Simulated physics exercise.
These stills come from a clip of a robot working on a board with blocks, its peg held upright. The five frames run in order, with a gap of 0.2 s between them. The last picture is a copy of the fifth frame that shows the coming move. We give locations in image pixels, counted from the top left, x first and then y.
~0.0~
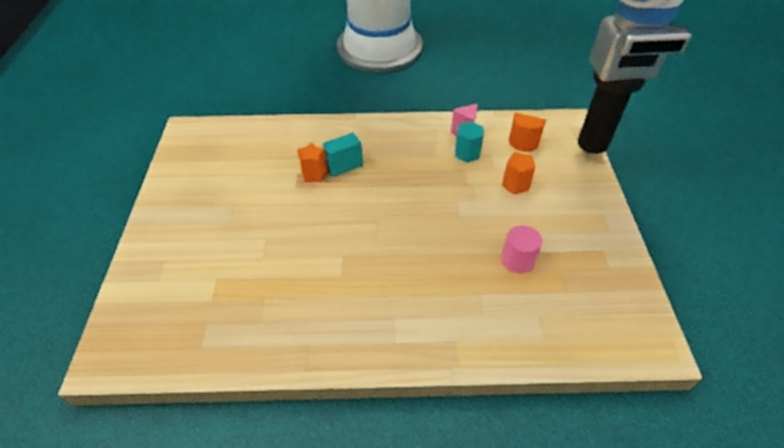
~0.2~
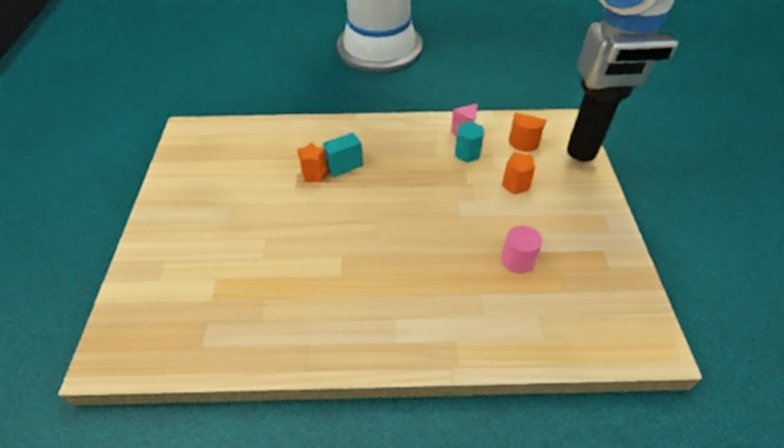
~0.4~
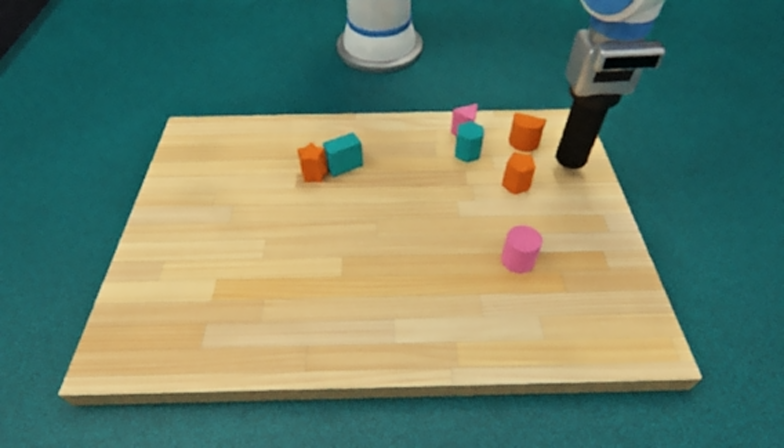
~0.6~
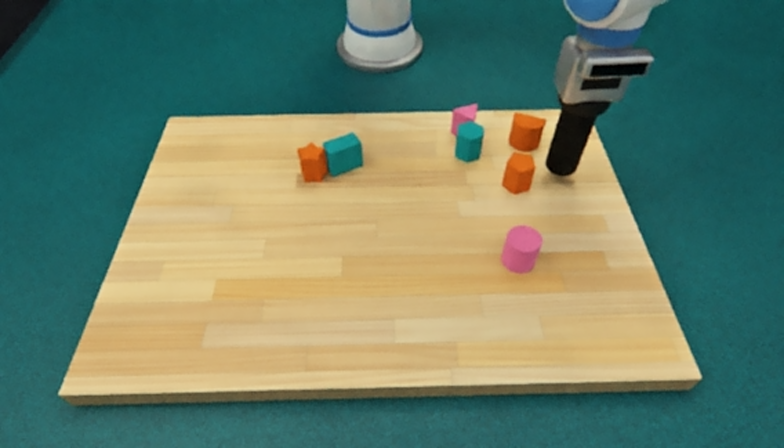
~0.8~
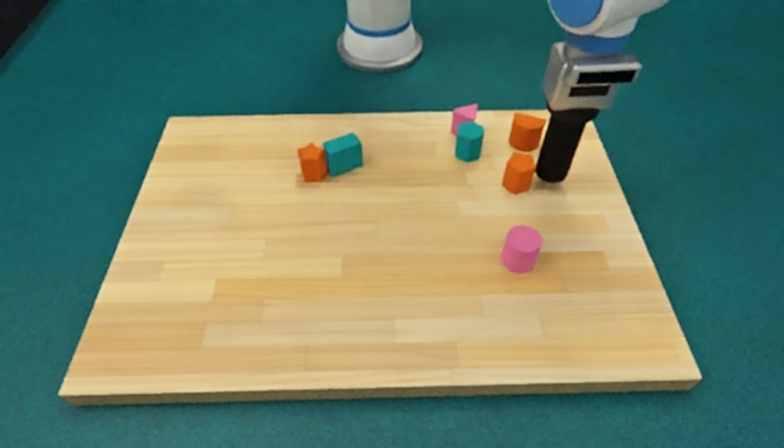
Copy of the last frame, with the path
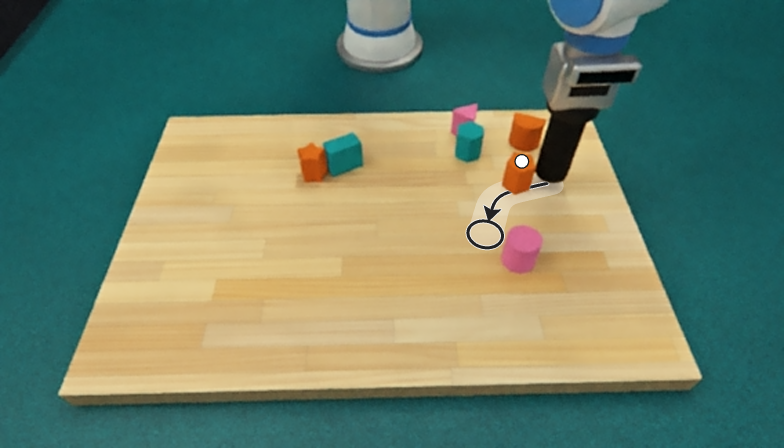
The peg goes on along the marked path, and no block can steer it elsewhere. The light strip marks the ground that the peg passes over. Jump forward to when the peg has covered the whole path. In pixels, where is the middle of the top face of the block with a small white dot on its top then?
Its top middle: (474, 166).
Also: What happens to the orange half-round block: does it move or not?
The block you're asking about stays where it is.
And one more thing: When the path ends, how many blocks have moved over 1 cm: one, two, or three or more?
The answer is one block, counting only moves over 1 cm.
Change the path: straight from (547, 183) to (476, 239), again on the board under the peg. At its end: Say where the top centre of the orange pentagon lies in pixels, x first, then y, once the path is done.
My prediction: (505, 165).
The line goes from (547, 183) via (515, 191) and (493, 207), ending at (485, 234); the dot is on the orange pentagon.
On the path given first. One third of the way, peg at (518, 180); orange pentagon at (491, 164), turned 25° clockwise.
Two thirds of the way, peg at (495, 197); orange pentagon at (474, 166), turned 45° clockwise.
At the end, peg at (487, 224); orange pentagon at (474, 166), turned 45° clockwise; pink round block unmoved; orange half-round block unmoved.
